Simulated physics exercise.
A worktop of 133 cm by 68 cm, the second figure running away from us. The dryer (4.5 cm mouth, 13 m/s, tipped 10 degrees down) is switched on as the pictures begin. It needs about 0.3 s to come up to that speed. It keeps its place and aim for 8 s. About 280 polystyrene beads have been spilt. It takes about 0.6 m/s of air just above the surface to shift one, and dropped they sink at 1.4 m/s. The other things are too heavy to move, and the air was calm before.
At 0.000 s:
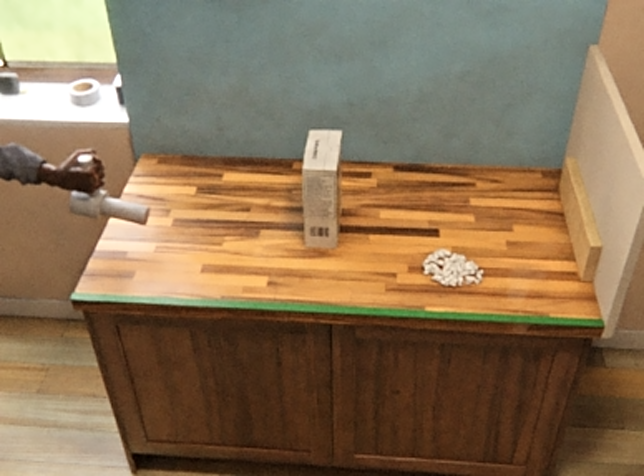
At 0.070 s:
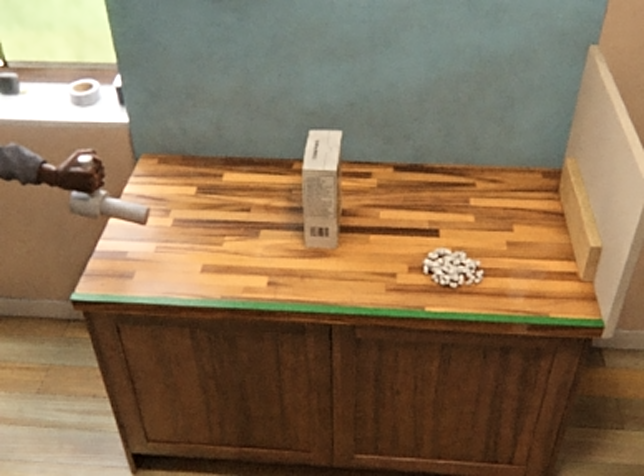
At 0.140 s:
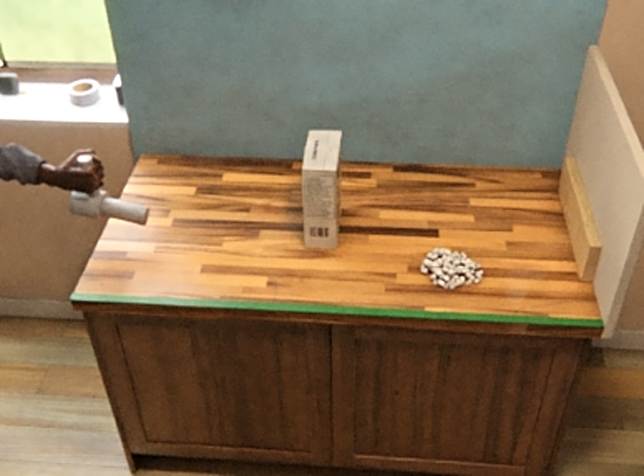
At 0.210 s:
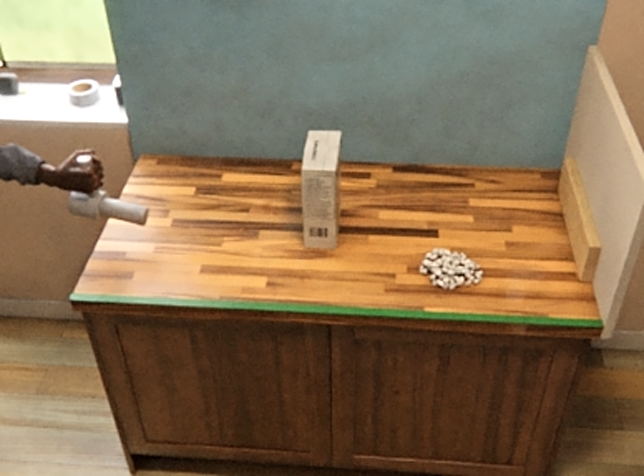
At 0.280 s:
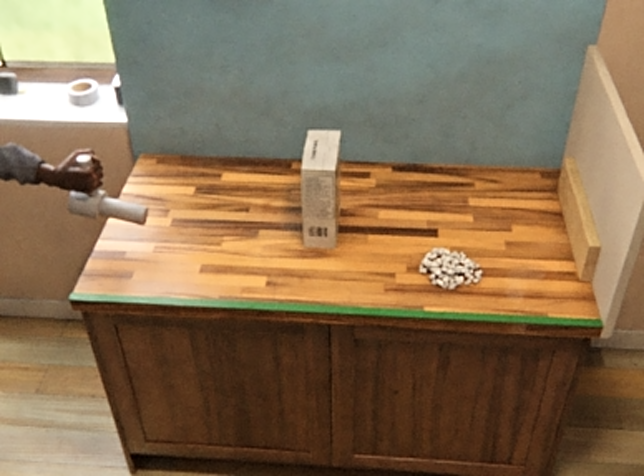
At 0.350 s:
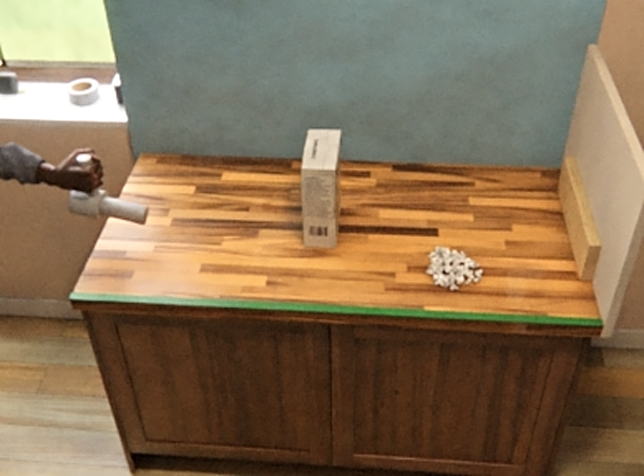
A few pale beads shifting slightly on a wooden counter beyond an upright carton as a hand holds a dryer at left.
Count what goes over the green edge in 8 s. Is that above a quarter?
More than a quarter over the green edge: Yes.
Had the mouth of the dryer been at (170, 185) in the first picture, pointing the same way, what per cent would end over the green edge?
In that case some 0 per cent.
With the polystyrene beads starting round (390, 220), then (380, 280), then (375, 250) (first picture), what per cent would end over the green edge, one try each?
In that order: 2 %, 90 %, 10 %.
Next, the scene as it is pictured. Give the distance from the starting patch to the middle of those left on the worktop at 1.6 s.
Roughly 50 cm.
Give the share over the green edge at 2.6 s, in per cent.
Near 40 %.
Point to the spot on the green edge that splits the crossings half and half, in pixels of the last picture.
At about (521, 322).
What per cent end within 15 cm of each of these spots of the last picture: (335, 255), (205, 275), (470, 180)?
In turn about 0 %, 0 %, 15 %.
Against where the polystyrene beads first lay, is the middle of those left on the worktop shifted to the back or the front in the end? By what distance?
To the back, by about 45 cm.
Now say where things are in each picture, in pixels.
In the first picture, the middle of the polystyrene beads is near (451, 269), none has stirred yet and the mouth of the dryer is at (147, 216).
In the second picture, the middle of the polystyrene beads is near (451, 268), none has stirred yet and the green edge is centred on (330, 313).
In the third picture, the middle of the polystyrene beads is near (451, 268), none has stirred yet, the top of a carton is at (322, 149) and the top of a board is at (582, 198).
In the fourth picture, the middle of the polystyrene beads is near (450, 268) and none has stirred yet.
In the fifth picture, the middle of the polystyrene beads is near (450, 268) and none has stirred yet.
In the sixth picture, the middle of the polystyrene beads is near (451, 269) and about 5 % have left their places.
After 1.6 s, 56 % are on the move or not yet settled, 39 % are over the green edge; the middle of those still in play is near (514, 171).
After 2.6 s, 53 % are on the move or not yet settled, 40 % are over the green edge; the middle of those still in play is near (515, 175).
After 4.4 s, 51 % are on the move or not yet settled, 41 % are over the green edge; the middle of those still in play is near (521, 177).
After 8.0 s, at the end, 41 % are over the green edge; the middle of those still in play is near (517, 174).
